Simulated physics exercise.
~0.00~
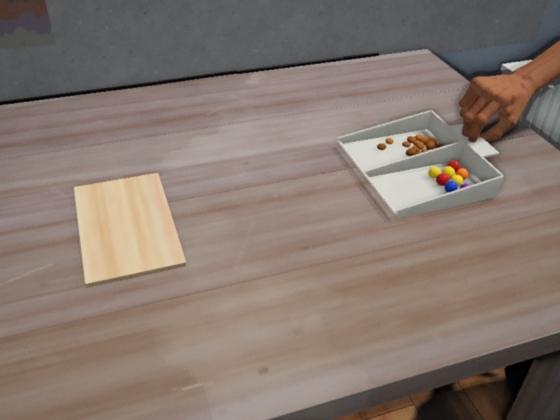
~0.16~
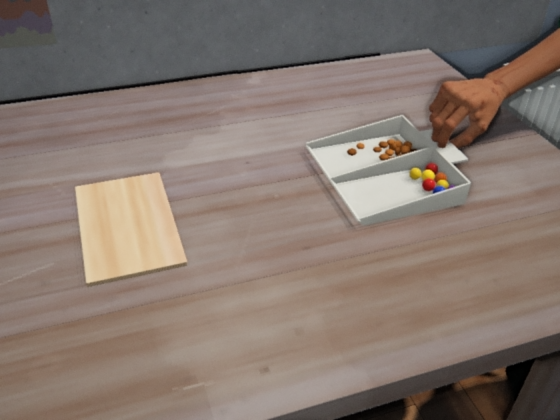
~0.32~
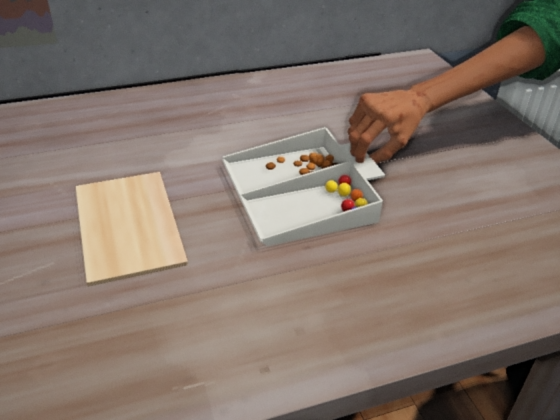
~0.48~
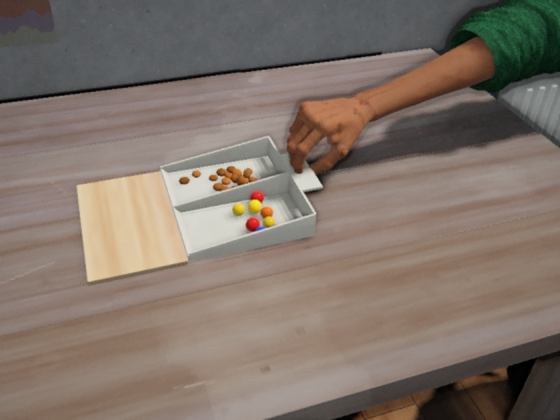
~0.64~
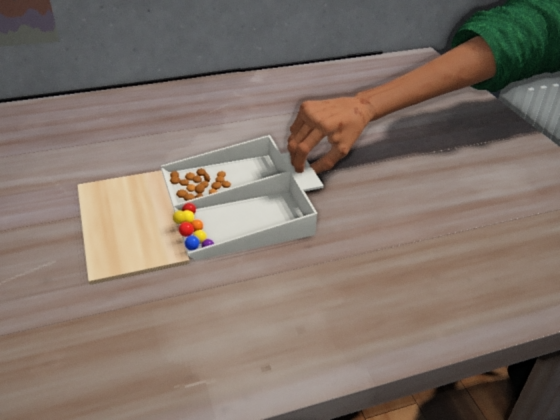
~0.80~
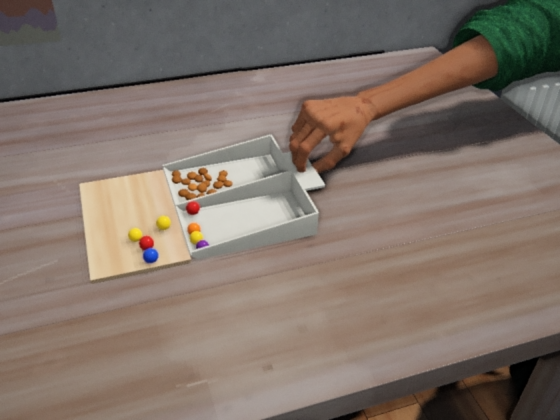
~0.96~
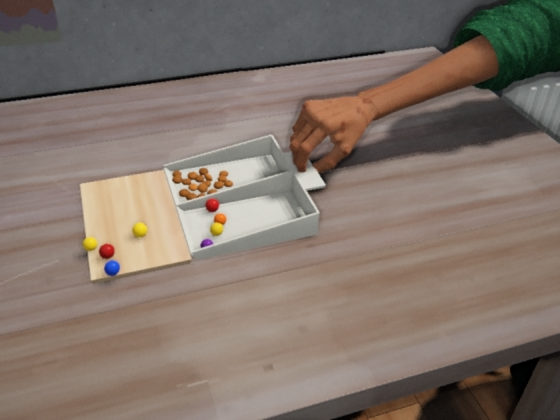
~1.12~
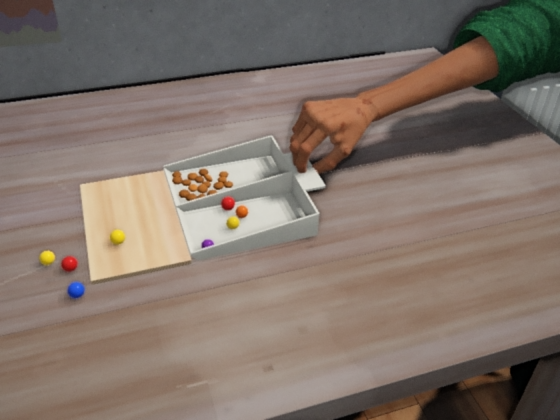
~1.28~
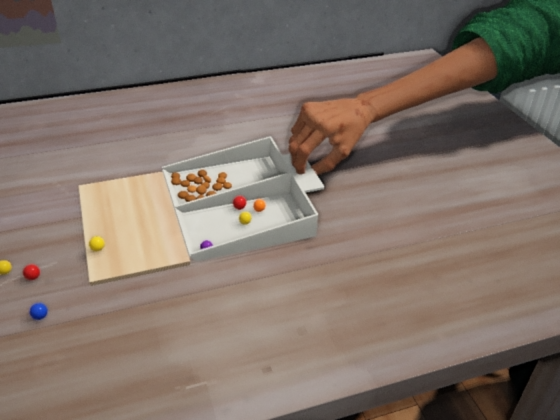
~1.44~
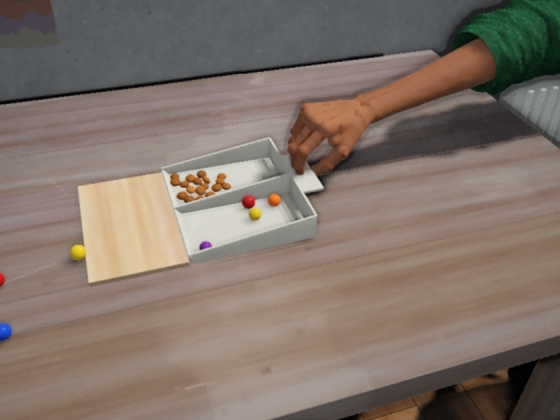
To begin with, a hand reaching in from the right holds the tab of a divided white tray on a wooden table, with small brown pieces in the farther section and colourful balls in the nearer one. The hand pushes the tray left towards a flat, pale board. The tray stops against the board, and both groups shift forward to the front rim. Several balls go over onto the board, while the brown pieces stay inside. The escaped balls roll left onto the table, as the remaining balls drift back within the motionless tray, still held by the hand.
